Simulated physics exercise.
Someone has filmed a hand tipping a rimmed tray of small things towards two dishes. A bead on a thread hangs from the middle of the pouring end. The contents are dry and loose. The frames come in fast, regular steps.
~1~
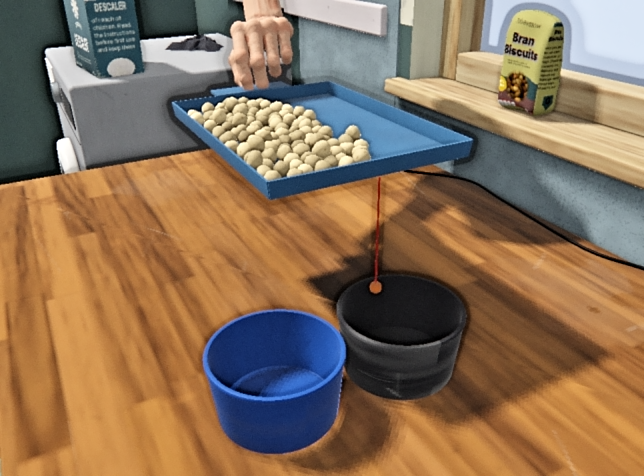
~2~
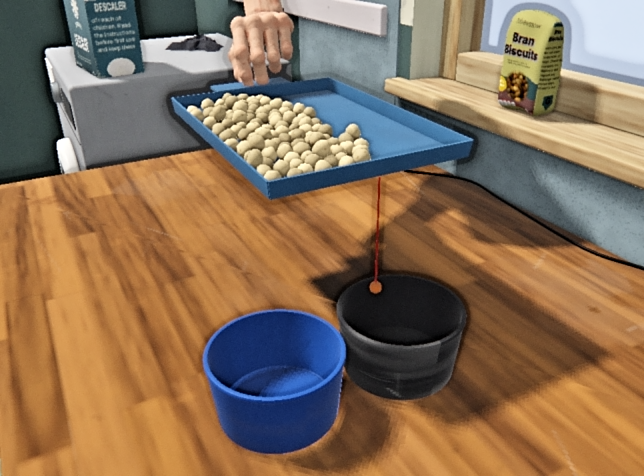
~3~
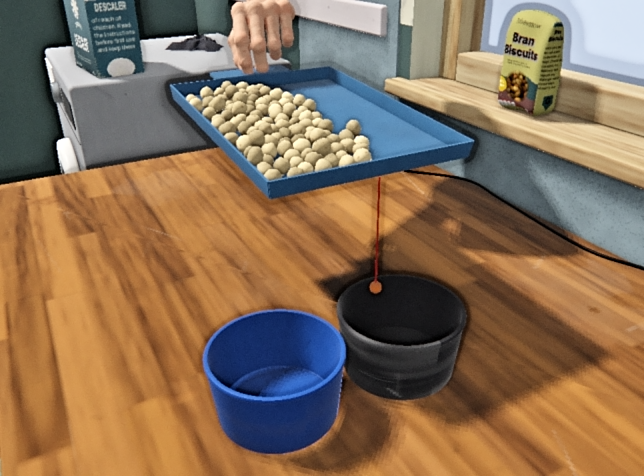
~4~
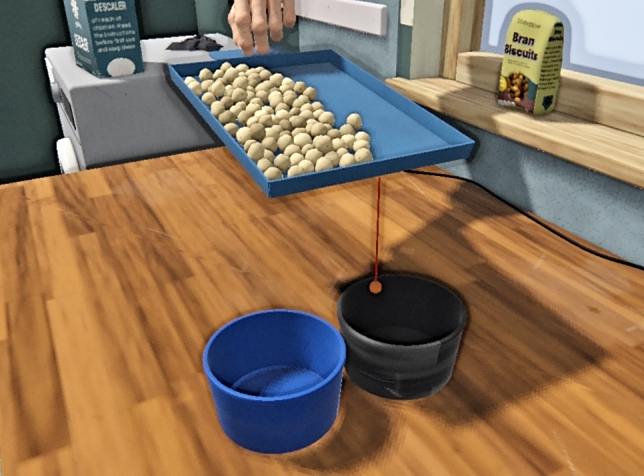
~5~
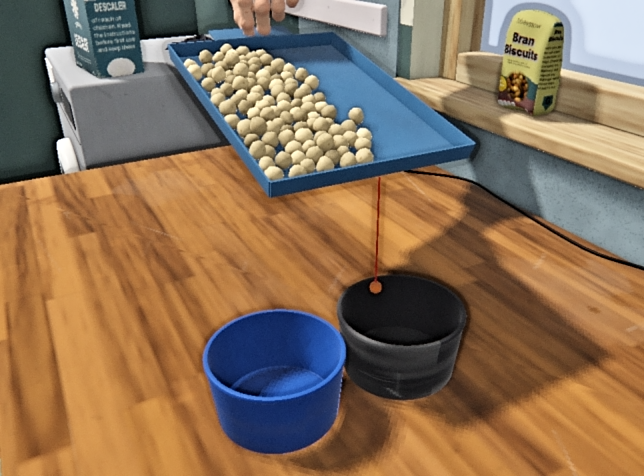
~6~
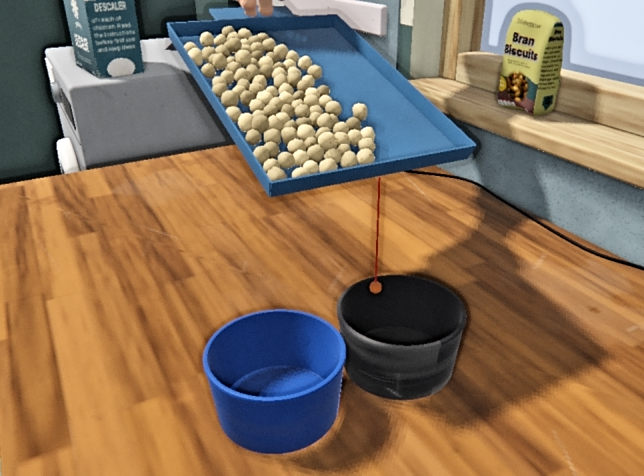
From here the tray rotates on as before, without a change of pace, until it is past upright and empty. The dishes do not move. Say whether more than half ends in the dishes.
In the dishes lies less than half of it.
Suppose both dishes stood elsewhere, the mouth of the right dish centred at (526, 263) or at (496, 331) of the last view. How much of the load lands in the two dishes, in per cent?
In turn 20 and 90 in a hundred.
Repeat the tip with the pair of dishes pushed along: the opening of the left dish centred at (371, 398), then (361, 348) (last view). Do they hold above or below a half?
First most of it, then most of it.
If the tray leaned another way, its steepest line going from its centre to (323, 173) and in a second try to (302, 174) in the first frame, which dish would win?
One: Left. Two: The dish on the left.
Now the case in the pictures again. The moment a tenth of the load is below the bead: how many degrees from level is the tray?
Roughly 115°.
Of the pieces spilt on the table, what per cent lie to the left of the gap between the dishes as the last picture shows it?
Near 10 %.
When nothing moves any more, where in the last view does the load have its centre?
Near (455, 418).
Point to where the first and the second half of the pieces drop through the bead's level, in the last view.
At about (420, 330), then at (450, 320).
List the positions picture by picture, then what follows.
Corners of the pouring end at (269, 180) and (470, 139), level; middle of the load at (283, 135), macadamia nuts; left dish at (306, 417); right dish at (437, 365); bead on its thread at (376, 287), in the first frame.
Corners of the pouring end at (269, 180) and (470, 140), level; middle of the load at (283, 133), in the second frame.
Corners of the pouring end at (270, 180) and (470, 140), tipped barely, level across its low end; middle of the load at (283, 126), in the third frame.
Corners of the pouring end at (270, 180) and (471, 141), tipped a little, level across its low end; middle of the load at (283, 117), in the fourth frame.
Corners of the pouring end at (271, 180) and (472, 143), tipped a little, level across its low end; middle of the load at (284, 108), in the fifth frame.
Corners of the pouring end at (272, 181) and (473, 144), tipped clearly, level across its low end; middle of the load at (286, 100), a small part on the move; left dish at (306, 417); right dish at (437, 365), in the sixth frame.
Soon, tray tipped steeply; nearly all on the tray; a stray few in the right dish.
A while on, tray tipped right over; nearly all on the tray; a stray few in the right dish; a stray few outside both.
Towards the end, tray tipped past a quarter turn; a stray few in the left dish; about a quarter in the right dish; most outside both.
Finally, tray tipped past a quarter turn; a stray few in the left dish; about a quarter in the right dish; most outside both.
